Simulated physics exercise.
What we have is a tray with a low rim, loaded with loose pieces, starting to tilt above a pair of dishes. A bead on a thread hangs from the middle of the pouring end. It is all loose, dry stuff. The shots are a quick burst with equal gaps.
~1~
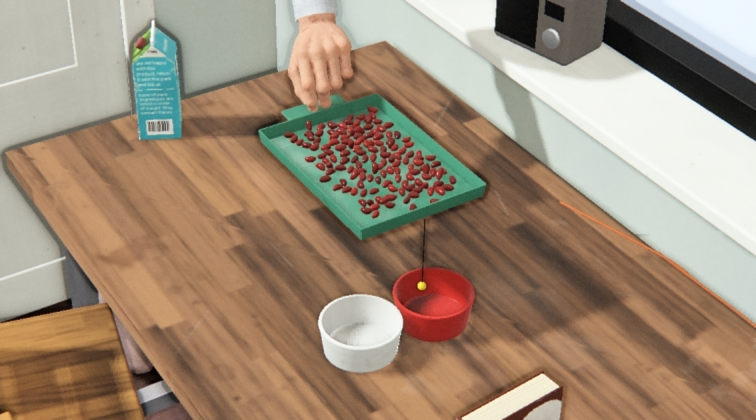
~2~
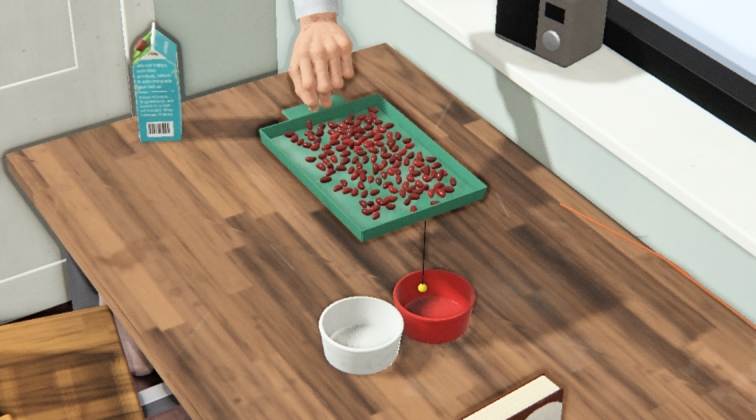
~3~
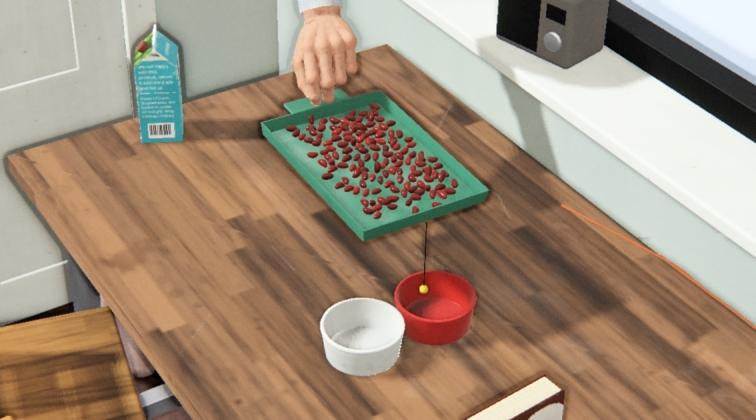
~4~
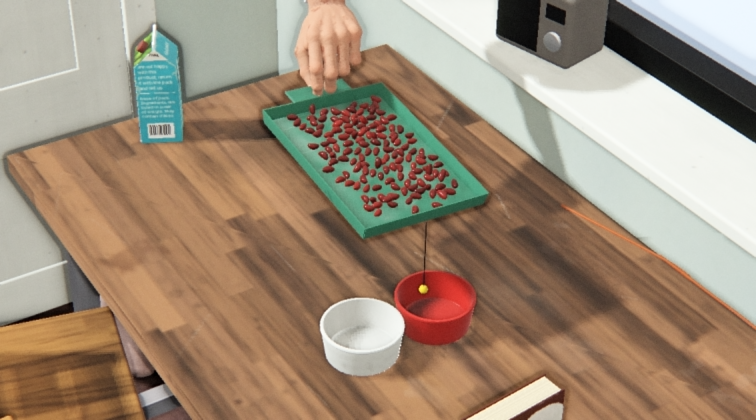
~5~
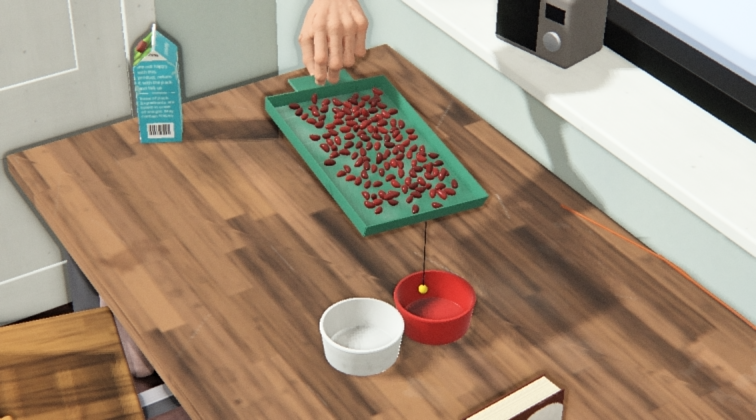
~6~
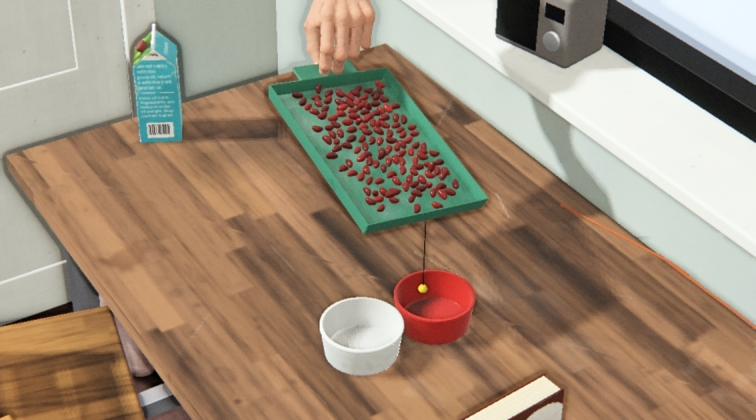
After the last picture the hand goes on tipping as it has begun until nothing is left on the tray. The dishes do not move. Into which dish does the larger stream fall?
The right one ends fuller.
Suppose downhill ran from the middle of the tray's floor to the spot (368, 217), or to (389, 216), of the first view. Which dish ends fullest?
At the first place the dish on the left, at the second the left dish.
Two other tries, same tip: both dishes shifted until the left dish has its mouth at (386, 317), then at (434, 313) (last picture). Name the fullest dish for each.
First right, then the right-hand dish.
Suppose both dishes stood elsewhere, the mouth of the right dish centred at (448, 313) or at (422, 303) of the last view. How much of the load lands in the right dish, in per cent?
In turn 20 and 10 in a hundred.
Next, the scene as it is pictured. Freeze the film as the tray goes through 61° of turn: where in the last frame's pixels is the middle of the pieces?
At about (437, 160).
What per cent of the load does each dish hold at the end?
Left dish near 0 in a hundred; right dish near 30.
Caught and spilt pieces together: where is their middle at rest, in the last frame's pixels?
Close to (485, 304).
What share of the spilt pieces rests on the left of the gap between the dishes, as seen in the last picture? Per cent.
Roughly 0 in a hundred.
Just after the last frame, tray tipped steeply; almost all on the tray; just a few in the air.
A moment on, tray tipped past a quarter turn; almost all on the tray; just a few in the right dish; about a tenth outside both; just a few in the air.
Further on, tray tipped past a quarter turn; roughly a third in the right dish; roughly two thirds outside both.
When it is over, tray tipped past a quarter turn; not one in the left dish; roughly a third in the right dish; roughly two thirds outside both.
